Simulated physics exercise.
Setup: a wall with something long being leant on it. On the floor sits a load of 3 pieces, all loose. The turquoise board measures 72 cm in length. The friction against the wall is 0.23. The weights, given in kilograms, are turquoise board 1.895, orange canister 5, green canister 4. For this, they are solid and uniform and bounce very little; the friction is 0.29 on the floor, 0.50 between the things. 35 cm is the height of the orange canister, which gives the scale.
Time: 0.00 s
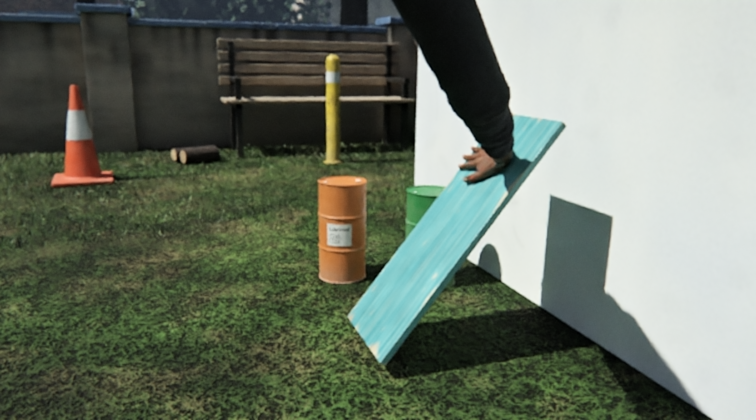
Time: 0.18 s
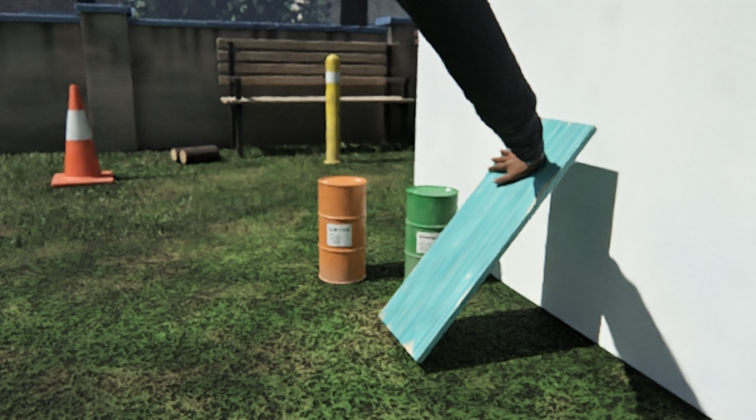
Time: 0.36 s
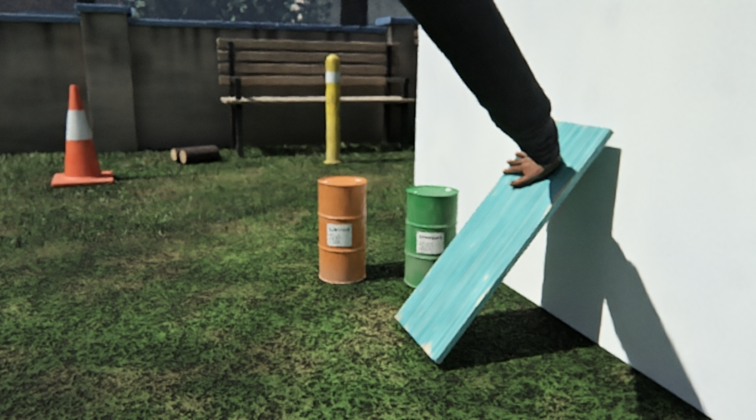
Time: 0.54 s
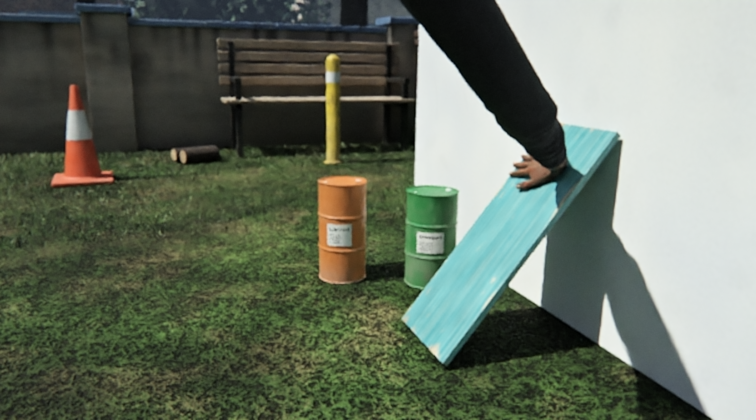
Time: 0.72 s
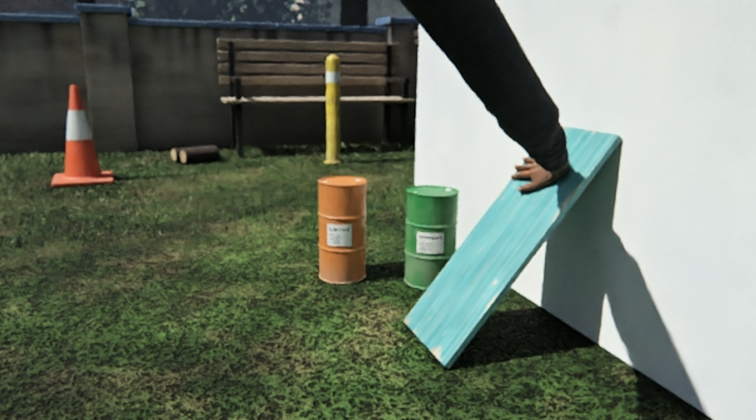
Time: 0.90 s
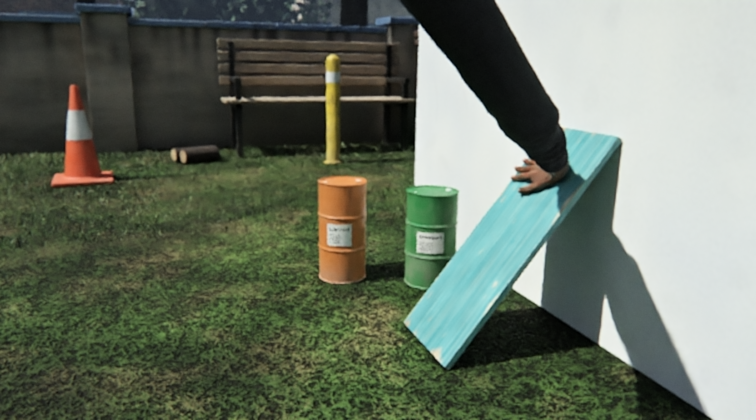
A turquoise board, slanted under a dark-sleeved arm's hand, shifts a short way right toward a white wall, uncovering more of a green canister, then stays still with the hand on it. The unmoving view looks slightly down across a sunlit, walled lawn. An orange canister stands left of the green one, with an orange-and-white cone farther left and a yellow post before a wooden bench behind.
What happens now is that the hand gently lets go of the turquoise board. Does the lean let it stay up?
No, it slides down.
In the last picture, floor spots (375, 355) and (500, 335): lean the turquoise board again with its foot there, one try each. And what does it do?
First try: It slips out; second try: It remains leaning.
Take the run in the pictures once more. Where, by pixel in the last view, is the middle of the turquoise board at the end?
It settles close to (449, 340).
After 1.40 s, turquoise board sunk by 18° near (479, 269).
After 1.50 s, turquoise board sunk by 34° near (463, 303).
In the end (2.2 s), toppled on the floor, turquoise board; the other 2 under 10 cm from the start. At the end, from the last picture's camera, turquoise board near (449, 340). The board slides down.
